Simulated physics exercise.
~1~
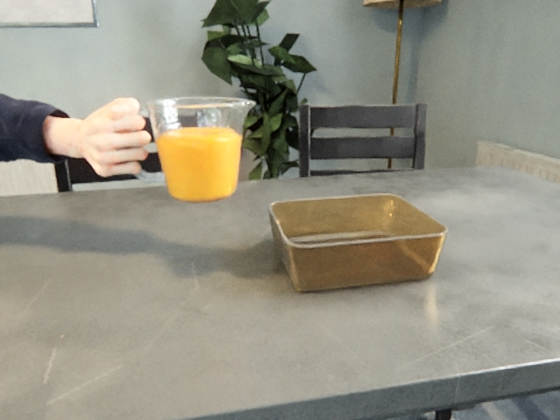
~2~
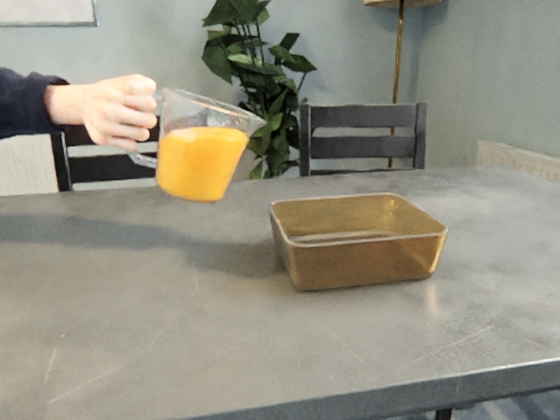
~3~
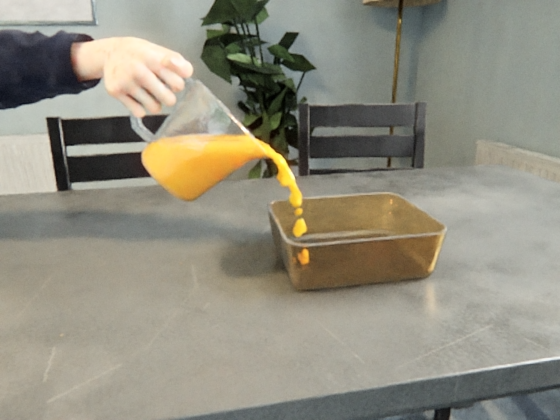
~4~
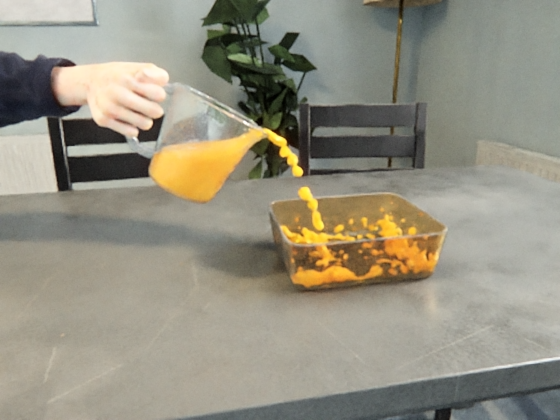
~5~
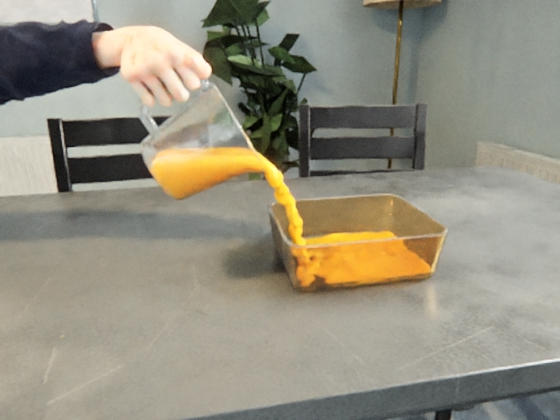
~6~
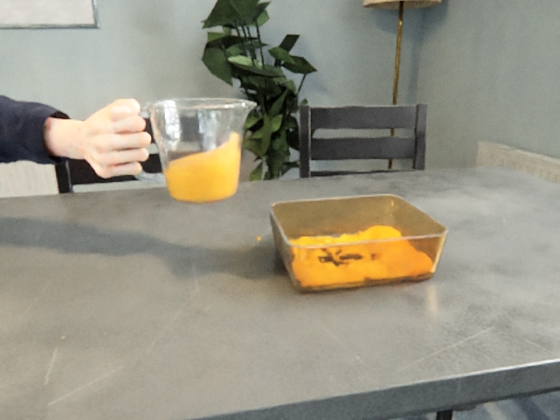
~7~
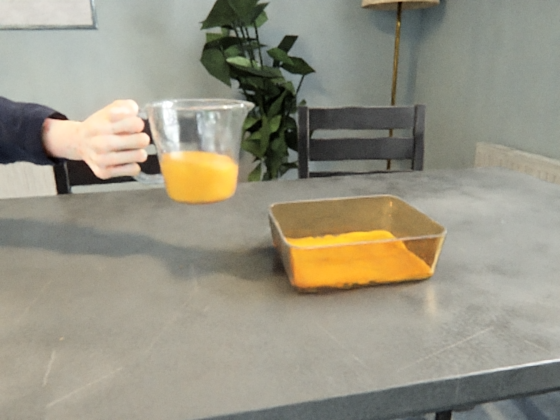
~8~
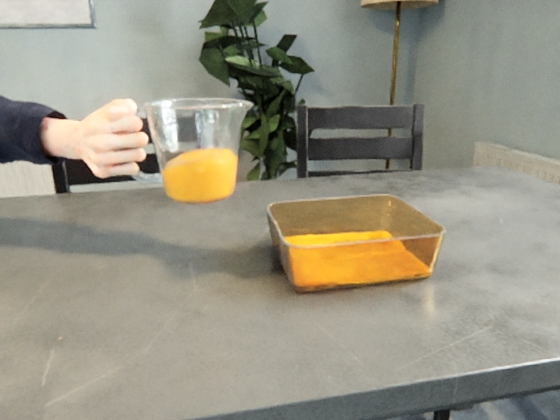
On a grey table top, a hand tilts a clear jug of orange juice and pours some into an empty oven dish, eases it back, tips it further to pour again, then levels it, leaving a layer of juice in the dish and some still in the jug.
